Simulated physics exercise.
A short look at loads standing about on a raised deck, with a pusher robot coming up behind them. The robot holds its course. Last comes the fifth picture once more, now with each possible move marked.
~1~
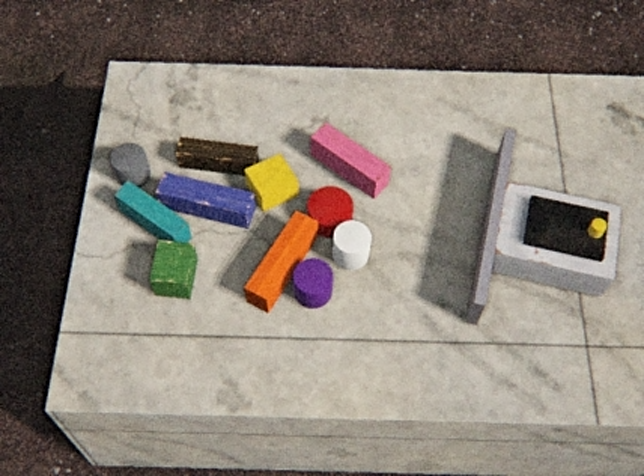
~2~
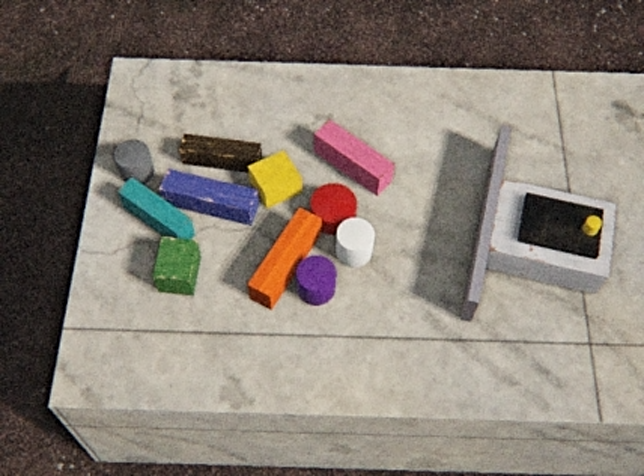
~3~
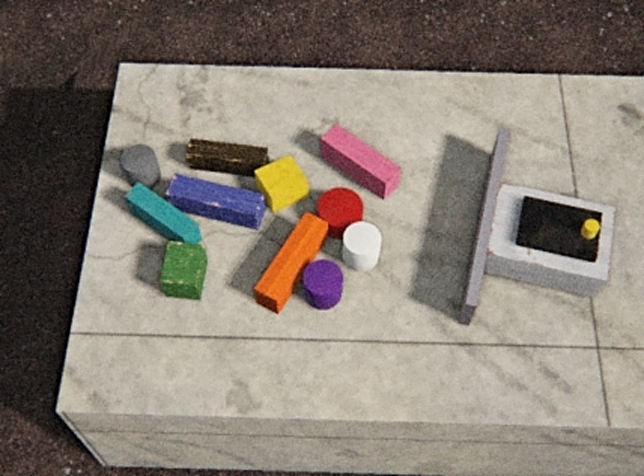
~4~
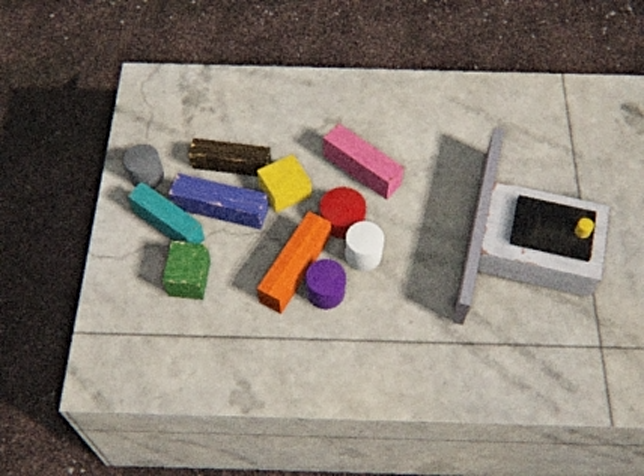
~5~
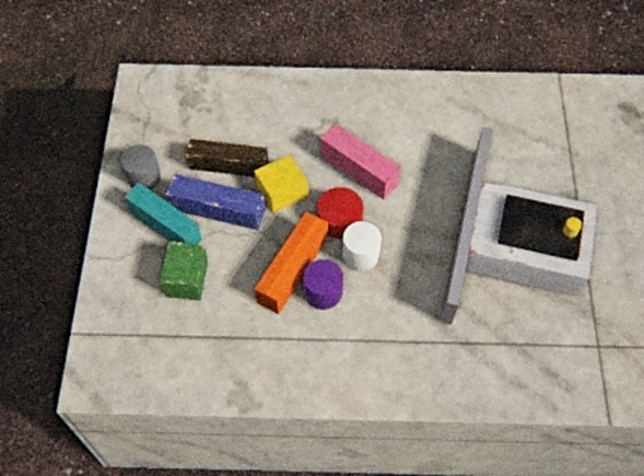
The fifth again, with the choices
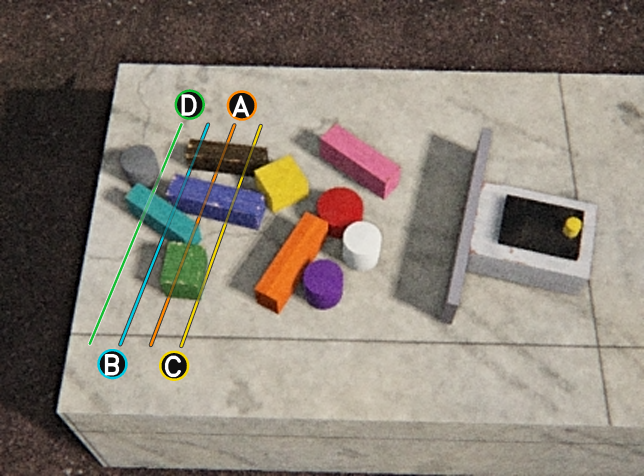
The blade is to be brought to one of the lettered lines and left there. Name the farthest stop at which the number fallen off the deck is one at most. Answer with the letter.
It can go as far as A.
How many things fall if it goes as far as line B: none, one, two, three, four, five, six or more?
In all, three.
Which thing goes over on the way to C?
It is the grey canister.
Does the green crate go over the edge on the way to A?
By then, no.
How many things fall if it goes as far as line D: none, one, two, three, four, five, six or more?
By then, five.
On the marked copy, A at (196, 227); B at (167, 226); C at (224, 228); D at (139, 226).
Taking A. A third of the way, robot (434, 223); pink bar (341, 156); white canister (339, 245).
Two thirds of the way, robot (334, 221); grey canister (118, 161); blue bar (170, 190).
When it is over, robot (257, 219); grey canister over the edge; green crate (89, 266); one fallen.
As for the rest, B drops three; C is within the limit but short; D drops five.
